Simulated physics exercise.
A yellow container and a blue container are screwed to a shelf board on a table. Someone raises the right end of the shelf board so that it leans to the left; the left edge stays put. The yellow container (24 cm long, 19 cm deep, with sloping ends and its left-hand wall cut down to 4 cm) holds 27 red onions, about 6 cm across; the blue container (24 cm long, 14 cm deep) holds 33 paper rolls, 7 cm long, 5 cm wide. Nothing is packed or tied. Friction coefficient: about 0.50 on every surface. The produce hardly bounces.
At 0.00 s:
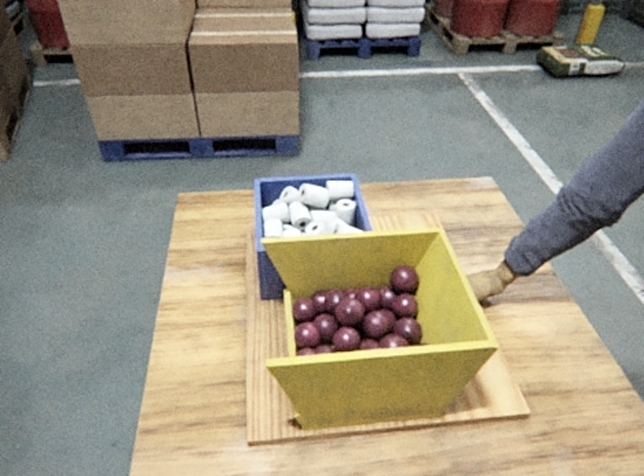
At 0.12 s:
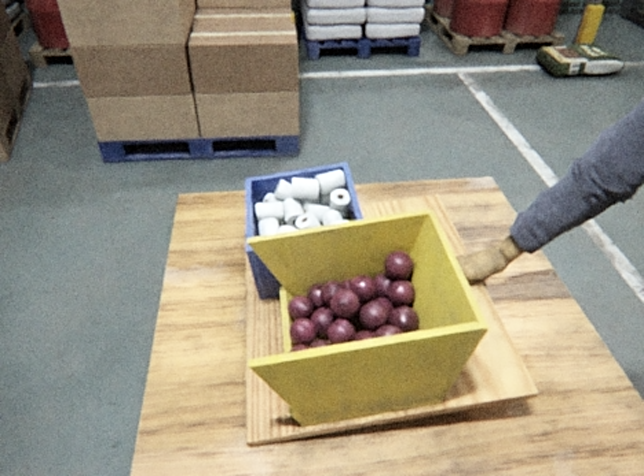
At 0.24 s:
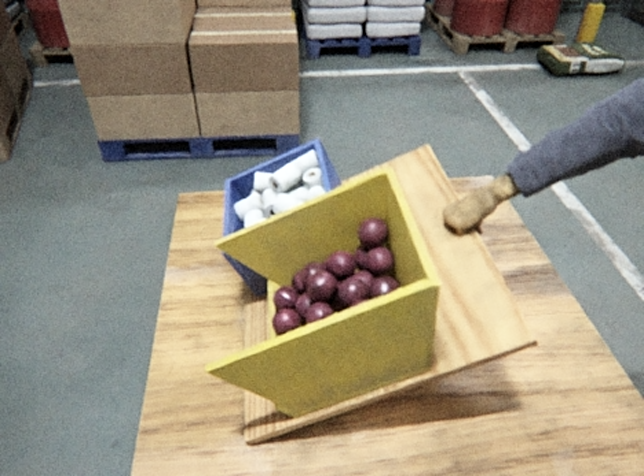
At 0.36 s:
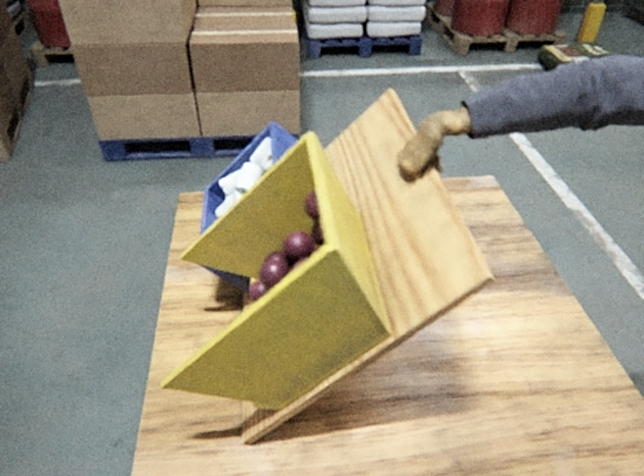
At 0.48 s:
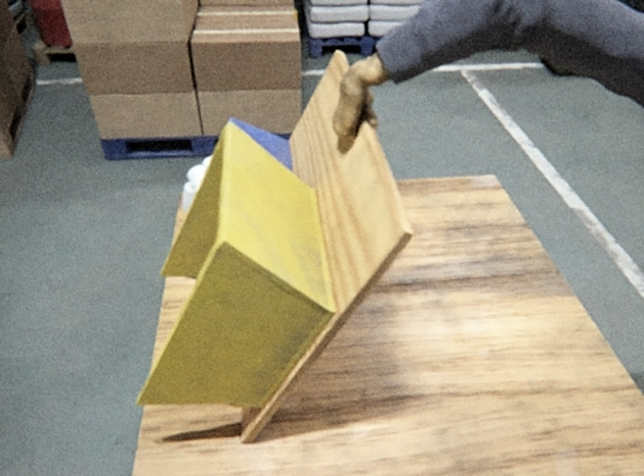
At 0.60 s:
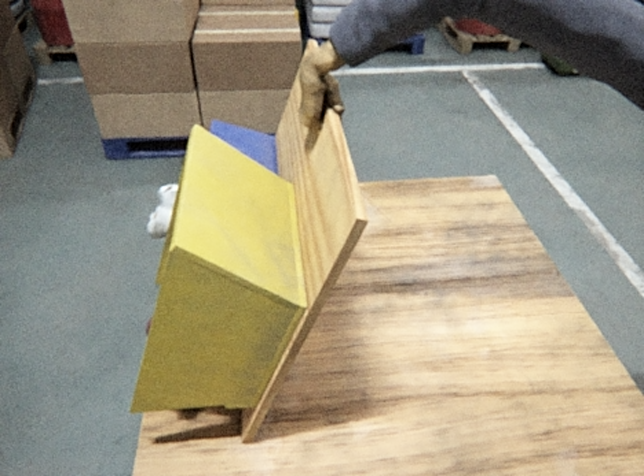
At the start, a yellow container of dark red onions and a blue container of white rolls sit level on a board on a wooden table. A gloved hand raises the board's right end, tilting both containers steeply leftward until their open tops face left and white rolls show past the yellow container's left side.
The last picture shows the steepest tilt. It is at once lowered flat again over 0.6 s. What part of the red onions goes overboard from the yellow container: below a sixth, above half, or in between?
More than half of the red onions leave the yellow container.
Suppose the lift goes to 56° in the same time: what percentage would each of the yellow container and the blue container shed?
Then yellow container 50, blue container 10 per cent.
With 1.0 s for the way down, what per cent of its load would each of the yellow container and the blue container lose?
Then yellow container 80, blue container 30 per cent.
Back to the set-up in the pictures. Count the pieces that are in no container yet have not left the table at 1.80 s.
Roughly 6.
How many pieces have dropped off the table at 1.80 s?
Roughly 25.
After 0.79 s, tilt 53°; yellow container 9 in, 18 out and blue container 24 in, 9 out.
After 1.03 s, tilt 14°; yellow container 5 in, 22 out and blue container 24 in, 9 out.
After 1.37 s, tilt 0°; yellow container 5 in, 22 out and blue container 24 in, 9 out.
When it is over (at 1.80 s), yellow container 5 in, 22 out and blue container 24 in, 9 out. Asked share, 22 of 27, 81 per cent.
